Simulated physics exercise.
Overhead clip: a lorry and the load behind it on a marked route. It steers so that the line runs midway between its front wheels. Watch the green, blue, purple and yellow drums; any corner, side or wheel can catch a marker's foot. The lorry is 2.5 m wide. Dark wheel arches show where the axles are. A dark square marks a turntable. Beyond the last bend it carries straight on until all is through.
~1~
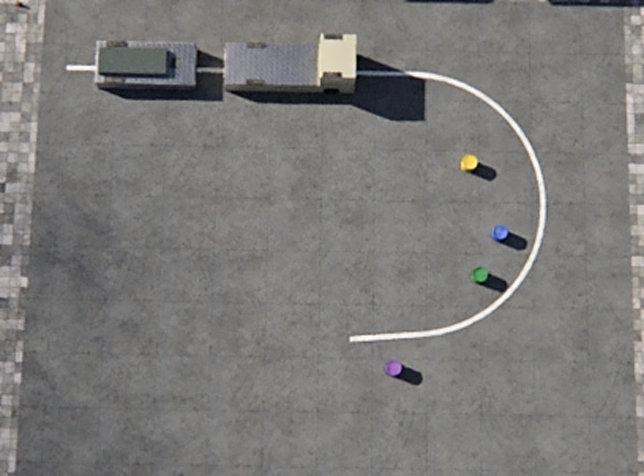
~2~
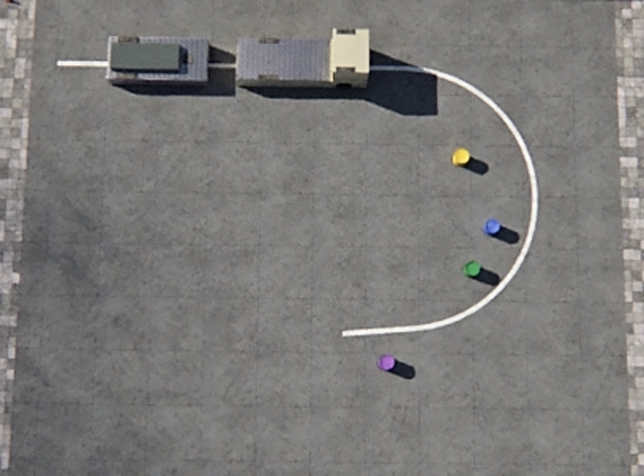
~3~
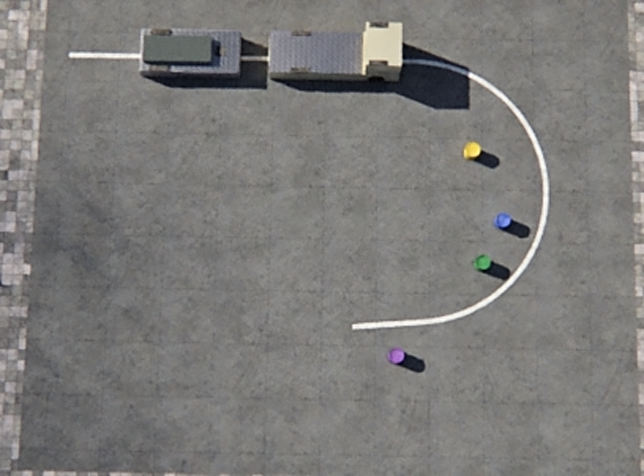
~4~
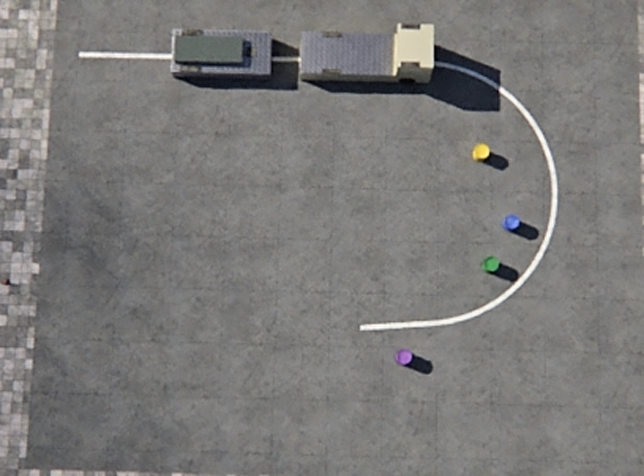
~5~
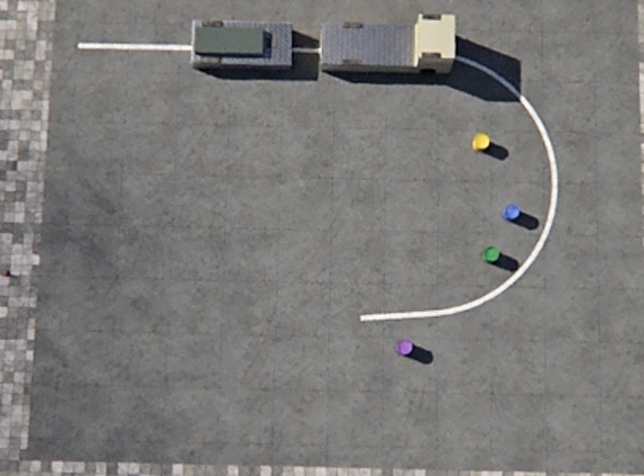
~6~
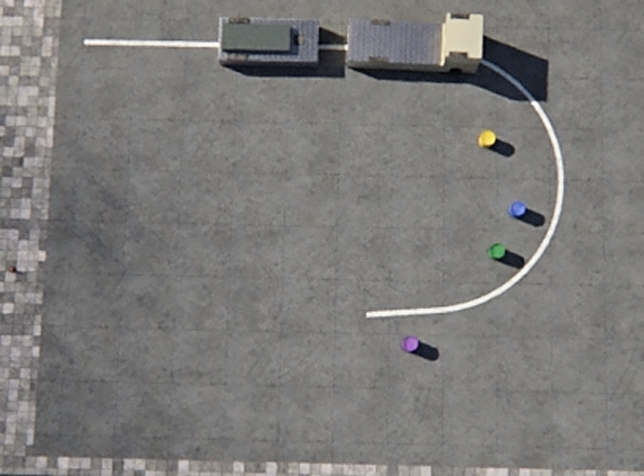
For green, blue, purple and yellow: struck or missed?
Green takes a hit. Blue gets knocked. Purple takes a hit. Yellow gets struck.
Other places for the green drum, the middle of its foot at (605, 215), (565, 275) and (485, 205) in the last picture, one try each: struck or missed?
First clear, second hit, third struck.
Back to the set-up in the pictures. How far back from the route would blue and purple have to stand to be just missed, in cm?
Blue 160, purple 30.
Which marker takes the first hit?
The blue one.
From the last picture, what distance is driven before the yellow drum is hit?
About 17.5 m.
13.9 m further on, the last axle is at (446, 65) of the last picture, 125 cm off the line; the lorry has hit blue.
16.6 m further on, the last axle is at (475, 84) of the last picture, 175 cm off the line; the lorry has hit green.
17.7 m further on, the last axle is at (485, 93) of the last picture, 195 cm off the line; the trailer has hit yellow.
22.7 m further on, the last axle is at (514, 143) of the last picture, 250 cm off the line; the lorry has hit purple.
39.9 m further on, the last axle is at (334, 303) of the last picture, 60 cm off the line; 4 of 4 struck in all.
